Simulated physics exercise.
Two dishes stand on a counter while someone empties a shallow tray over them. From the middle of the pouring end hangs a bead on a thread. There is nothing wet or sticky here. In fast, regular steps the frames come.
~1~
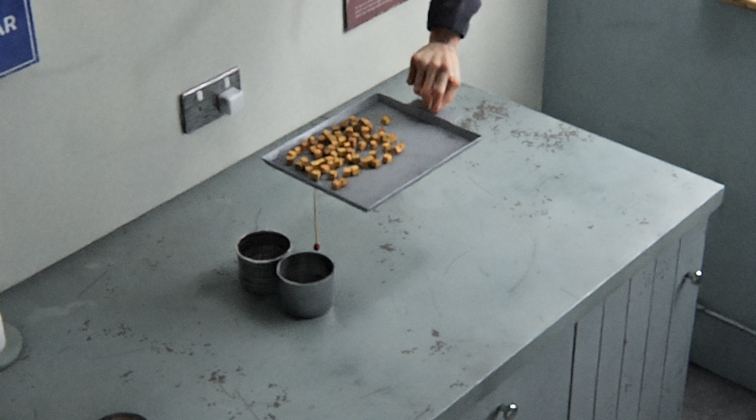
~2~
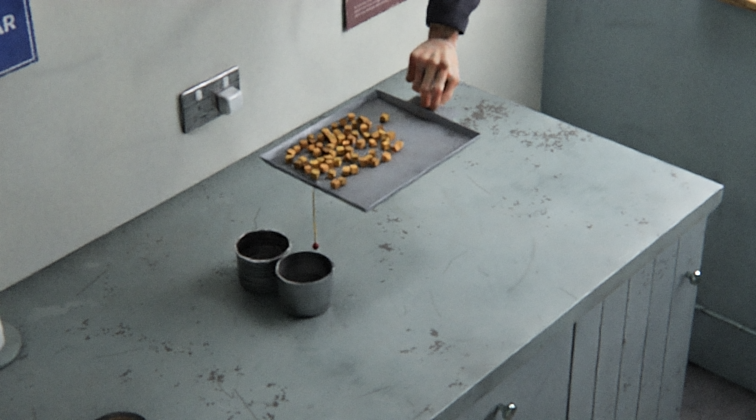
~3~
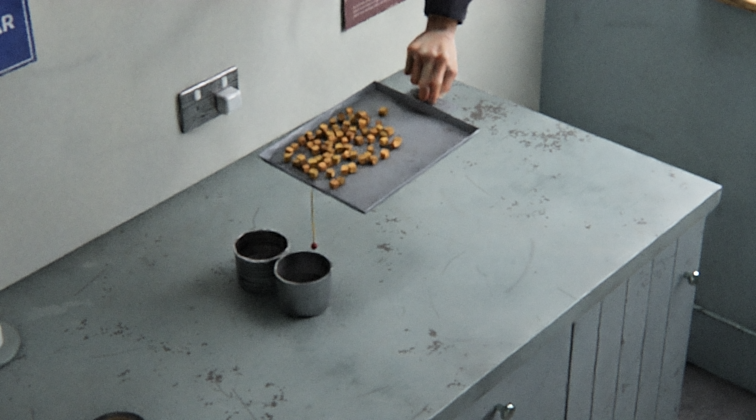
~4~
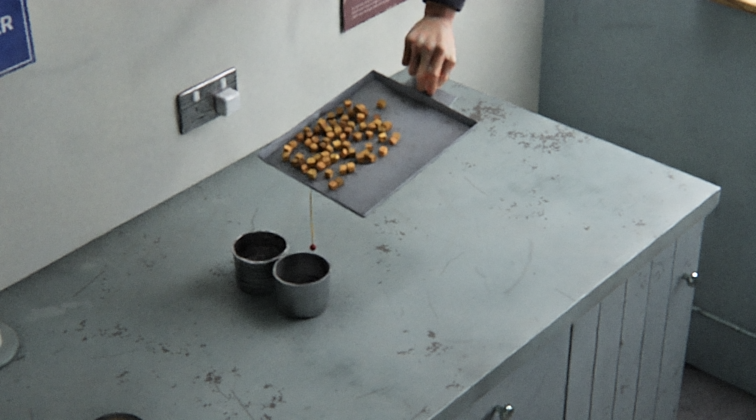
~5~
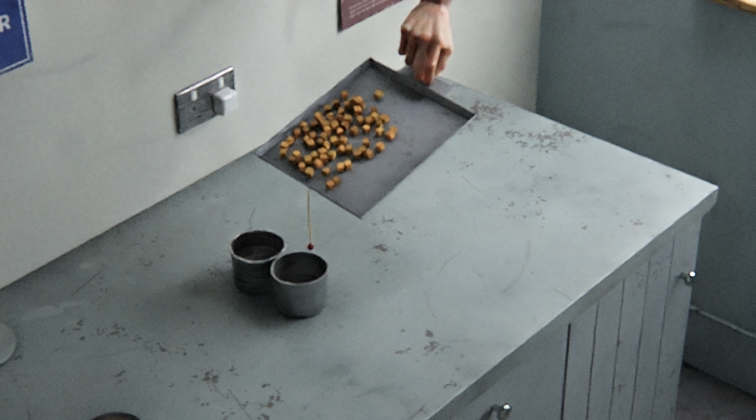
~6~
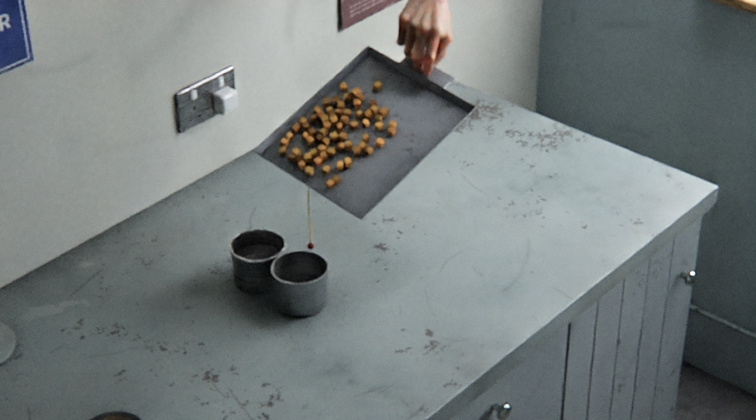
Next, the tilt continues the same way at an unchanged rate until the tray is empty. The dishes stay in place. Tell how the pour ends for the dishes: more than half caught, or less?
It ends with less than half caught.
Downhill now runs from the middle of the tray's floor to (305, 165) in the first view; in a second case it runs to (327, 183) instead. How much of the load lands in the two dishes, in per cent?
In turn 50 and 70 in a hundred.
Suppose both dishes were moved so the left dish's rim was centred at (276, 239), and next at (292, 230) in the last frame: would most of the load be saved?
Placing 1: A minority of it. Placing 2: A minority of it.
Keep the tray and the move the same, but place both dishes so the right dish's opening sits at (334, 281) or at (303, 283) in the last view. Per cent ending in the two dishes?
60, then 30 %.
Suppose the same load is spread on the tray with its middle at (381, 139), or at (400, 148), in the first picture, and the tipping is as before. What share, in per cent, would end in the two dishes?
Around 0 percent the first time and around 10 percent the second time.
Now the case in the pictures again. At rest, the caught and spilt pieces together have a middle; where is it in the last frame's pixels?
About pixel (346, 327).
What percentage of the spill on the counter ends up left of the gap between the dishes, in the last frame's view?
Roughly 0 %.
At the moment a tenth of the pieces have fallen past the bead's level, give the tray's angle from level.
Around 65 degrees of turn.
Just after the last frame, tray tipped steeply; roughly half on the tray; just a few in the right dish; about a tenth outside both; roughly a third in the air.
A moment on, tray tipped past a quarter turn; about a tenth in the right dish; the larger part outside both.
Further on, tray tipped past a quarter turn; about a tenth in the right dish; the larger part outside both.
When it is over, tray tipped past a quarter turn; about a tenth in the right dish; not one in the left dish; the larger part outside both.
